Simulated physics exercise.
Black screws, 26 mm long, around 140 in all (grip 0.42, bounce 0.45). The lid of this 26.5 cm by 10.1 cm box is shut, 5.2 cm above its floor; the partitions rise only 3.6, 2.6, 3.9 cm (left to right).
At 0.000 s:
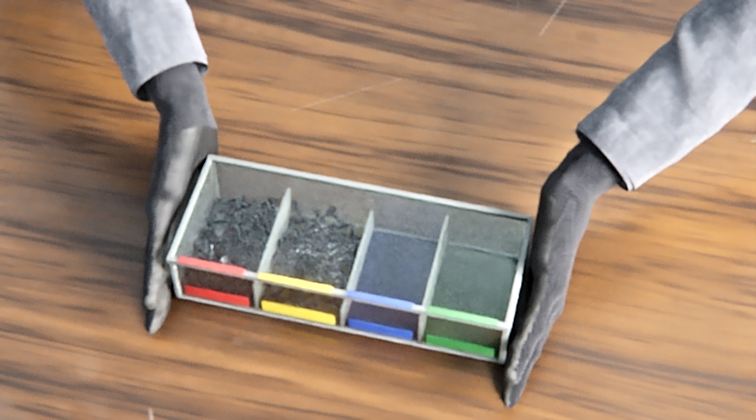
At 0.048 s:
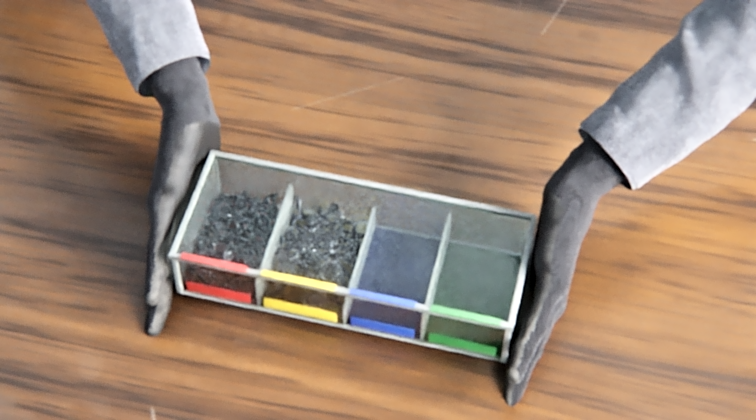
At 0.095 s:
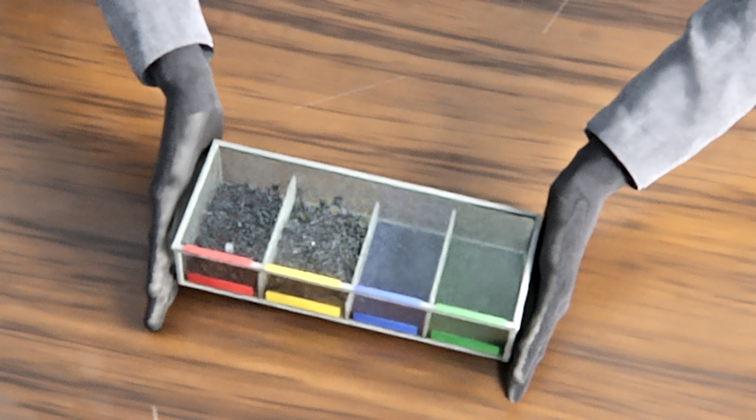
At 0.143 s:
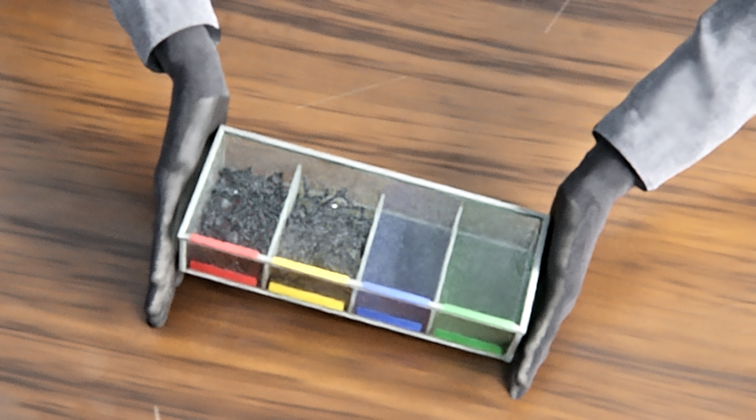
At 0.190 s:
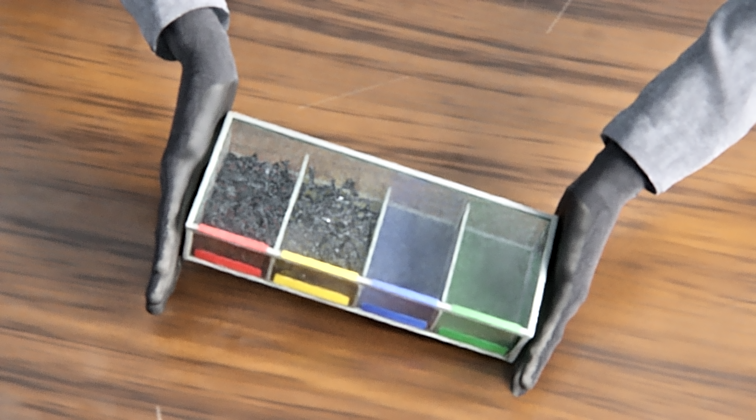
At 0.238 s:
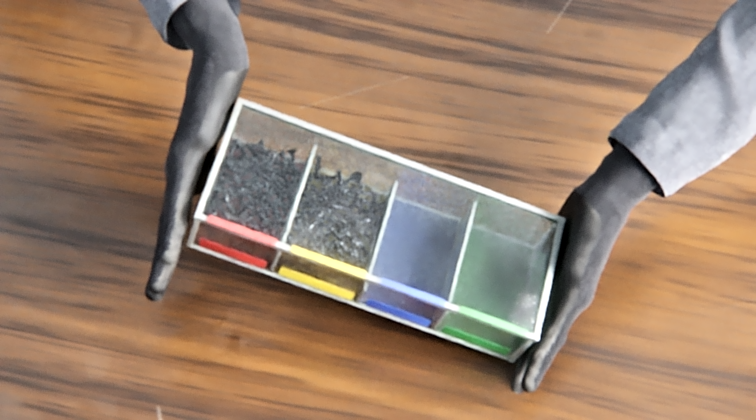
On a wooden tabletop, two dark hands in grey sleeves held a clear lidded box, black bits in its red and yellow sections, blue and green ones empty, and tilted it down toward the right.
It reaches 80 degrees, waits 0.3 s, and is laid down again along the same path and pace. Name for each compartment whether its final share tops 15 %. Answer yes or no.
Red yes, blue yes, green no, yellow yes.
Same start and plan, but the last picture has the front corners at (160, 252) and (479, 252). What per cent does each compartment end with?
Red 60; blue 0; green 0; yellow 40.
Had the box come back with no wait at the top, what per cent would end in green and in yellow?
In that case green 5, yellow 30.
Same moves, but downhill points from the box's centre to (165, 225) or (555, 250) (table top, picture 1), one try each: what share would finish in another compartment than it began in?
Some 10 and 40 per cent.
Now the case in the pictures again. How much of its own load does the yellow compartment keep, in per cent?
Some 50 per cent.
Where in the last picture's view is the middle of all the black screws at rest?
At about (340, 288).
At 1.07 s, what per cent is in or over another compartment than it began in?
Roughly 30 per cent.
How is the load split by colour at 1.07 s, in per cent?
Red 40; blue 20; green 5; yellow 35.
Then, at 1.07 s, tilt 80 degrees; red 40 %, blue 20 %, green 5 %, yellow 35 %.
After 1.62 s, tilt 42 degrees; red 35 %, blue 30 %, green 5 %, yellow 30 %.
After 2.23 s, tilt 0 degrees; red 35 %, blue 30 %, green 5 %, yellow 30 %.
In the end, at 2.7 s, red 35 %, blue 30 %, green 5 %, yellow 30 %.
